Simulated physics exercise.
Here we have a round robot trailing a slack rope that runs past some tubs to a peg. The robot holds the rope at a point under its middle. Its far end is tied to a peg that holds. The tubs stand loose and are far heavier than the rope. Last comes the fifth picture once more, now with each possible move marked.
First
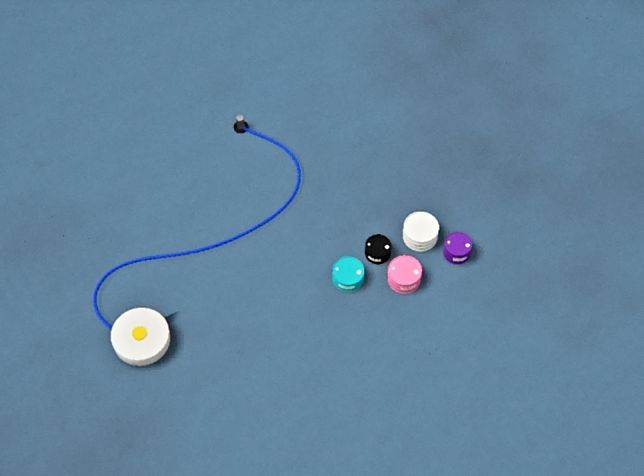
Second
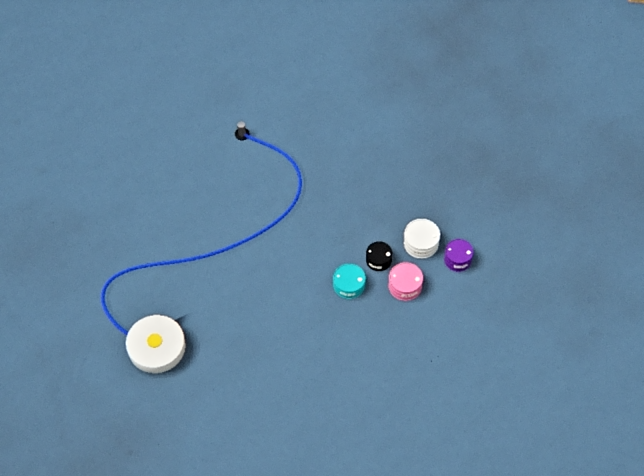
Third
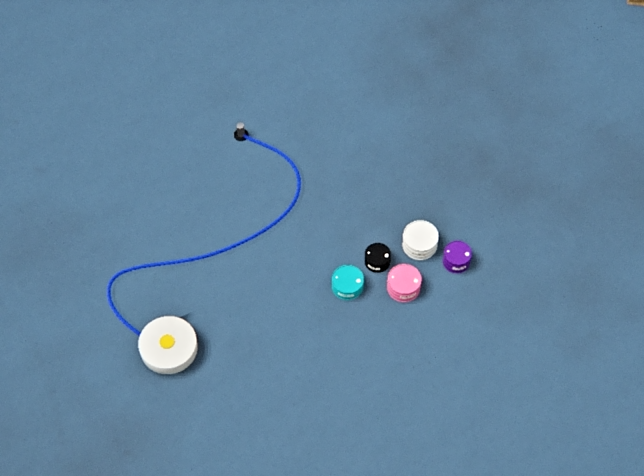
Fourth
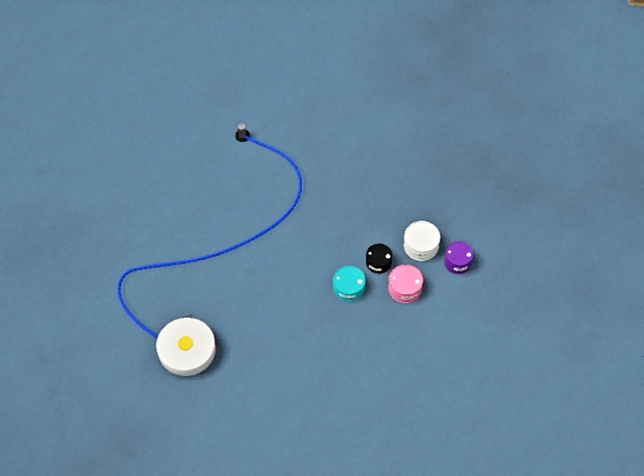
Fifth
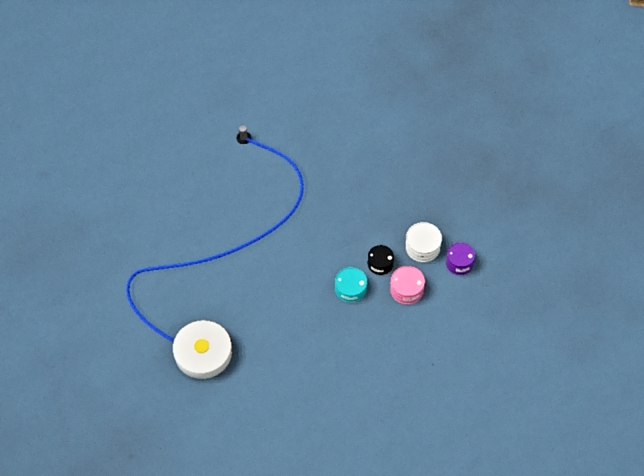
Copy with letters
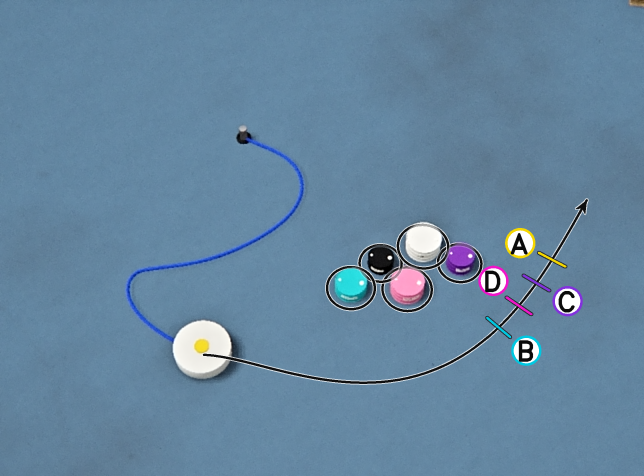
The clip opens on a round white device with a yellow centre at lower left, joined by a curving blue rope to a small dark peg above. The device slides steadily a short way right, shifting the rope's lower bend with it, while five colourful tubs stay clustered at right.
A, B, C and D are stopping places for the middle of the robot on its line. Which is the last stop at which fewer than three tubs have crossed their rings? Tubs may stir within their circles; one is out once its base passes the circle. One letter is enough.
A.
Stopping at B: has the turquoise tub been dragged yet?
By then, no.
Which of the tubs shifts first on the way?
The turquoise one.
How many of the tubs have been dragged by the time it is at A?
One.
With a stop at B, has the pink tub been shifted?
No.
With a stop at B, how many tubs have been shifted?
The count is none.
On the marked copy, A at (552, 260); B at (499, 327); C at (536, 283); D at (519, 306); the route from (204, 355) via (452, 362) to (587, 200).
Following A. Soon after the start, robot (347, 378).
Later, robot (482, 339).
In the end, robot (553, 255); turquoise tub (359, 276); one over the rings.
As for the rest, B is within the limit but short; C is within the limit but short; D is within the limit but short.
